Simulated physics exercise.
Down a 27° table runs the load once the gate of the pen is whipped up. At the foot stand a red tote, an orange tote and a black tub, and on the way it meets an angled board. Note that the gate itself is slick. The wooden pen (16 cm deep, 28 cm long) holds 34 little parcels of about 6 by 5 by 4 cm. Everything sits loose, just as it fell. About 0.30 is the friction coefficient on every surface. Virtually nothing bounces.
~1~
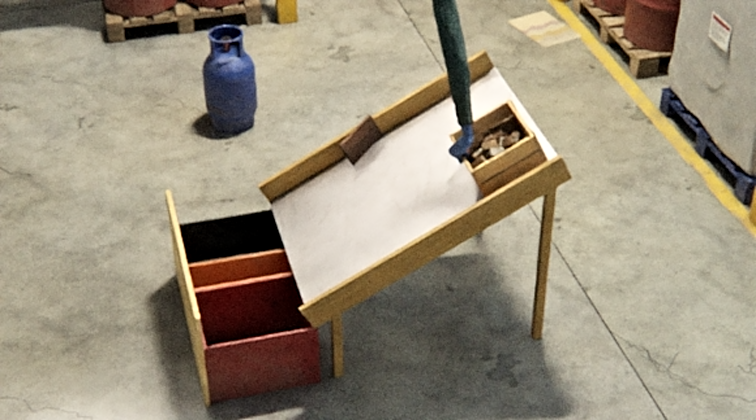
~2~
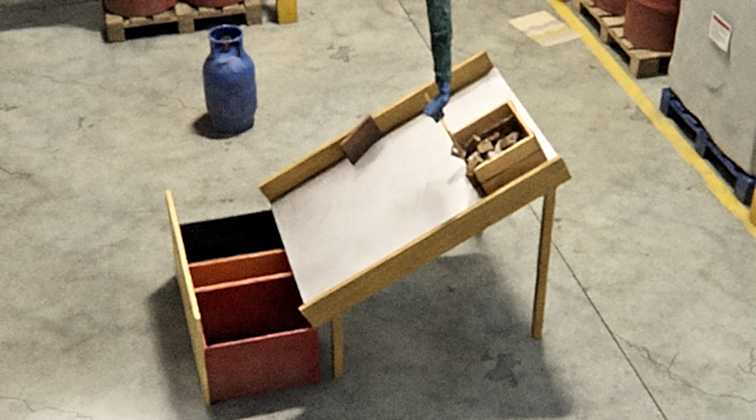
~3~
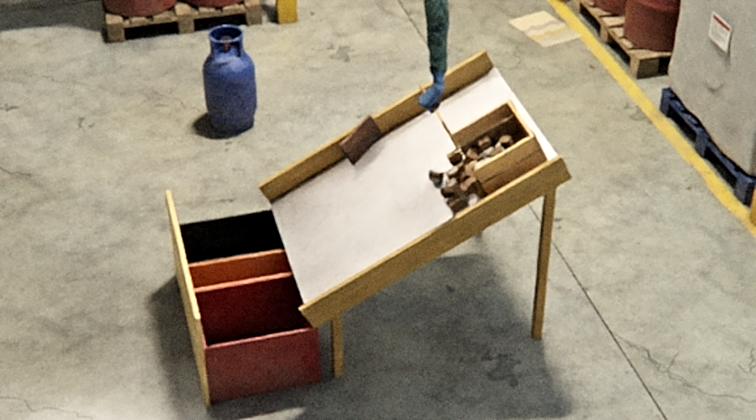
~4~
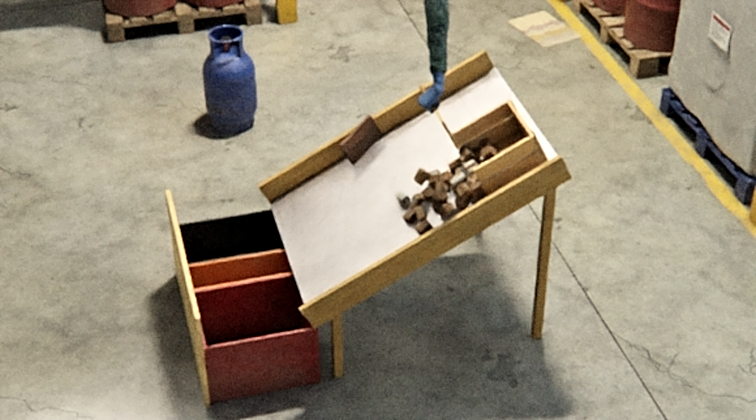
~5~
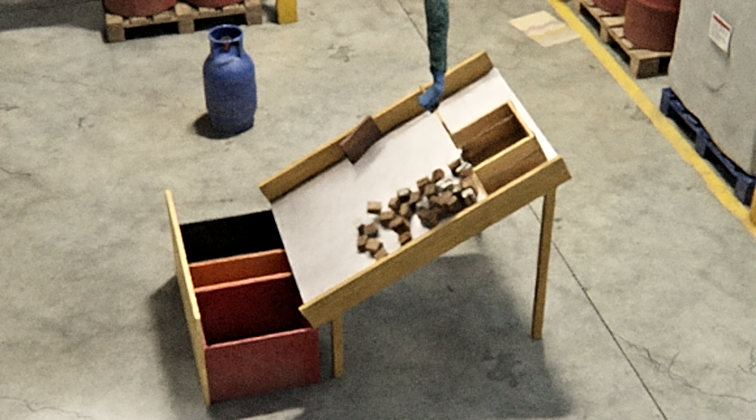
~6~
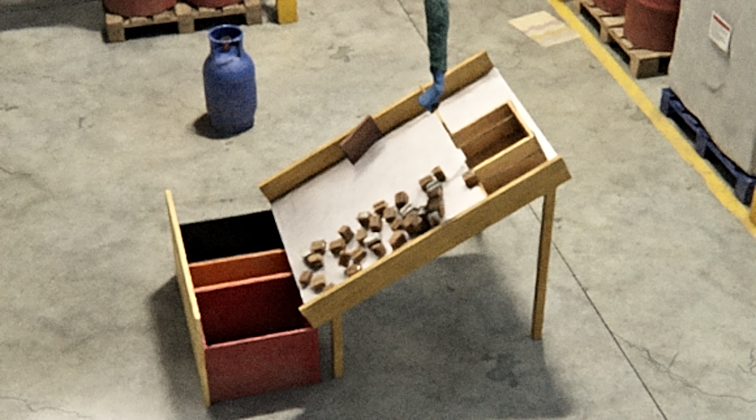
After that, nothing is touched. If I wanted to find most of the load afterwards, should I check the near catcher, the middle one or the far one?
Check the near one.
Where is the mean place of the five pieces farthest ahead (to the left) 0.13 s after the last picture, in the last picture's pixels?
The leading five average out near (266, 307).
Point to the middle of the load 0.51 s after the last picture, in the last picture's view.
I'd say close to (232, 347).
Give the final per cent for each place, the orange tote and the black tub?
5 and 0 %.
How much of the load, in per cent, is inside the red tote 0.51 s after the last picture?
Estimated fraction: Some 85 percent.
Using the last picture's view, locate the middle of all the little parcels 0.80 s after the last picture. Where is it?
Around (220, 355).
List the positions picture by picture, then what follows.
In the first picture (we follow the rim corner now nearest the camera), wooden pen at (531, 136); red tote at (207, 348); nothing out yet.
Wooden pen at (531, 136); 1 out, in the second picture.
Wooden pen at (531, 136); 12 out, the lowest parcel at (456, 203), in the third picture.
Wooden pen at (531, 136); 23 out, the lowest parcel at (411, 216), in the fourth picture.
Wooden pen at (531, 136); 32 out, the lowest parcel at (363, 243), in the fifth picture.
Wooden pen at (531, 136); red tote at (207, 348); 34 out, the lowest parcel at (306, 278), in the sixth picture.
Then, 0.13 s after the last picture, 4 in the red tote, 26 on the slope and 4 in the air.
Then, 0.29 s after the last picture, 14 in the red tote, 17 on the slope and 3 in the air.
Then, 0.51 s after the last picture, 29 in the red tote, 1 in the orange tote, 1 on the slope and 3 in the air.
When it is over (0.80 s after the last picture), 32 in the red tote and 2 in the orange tote.
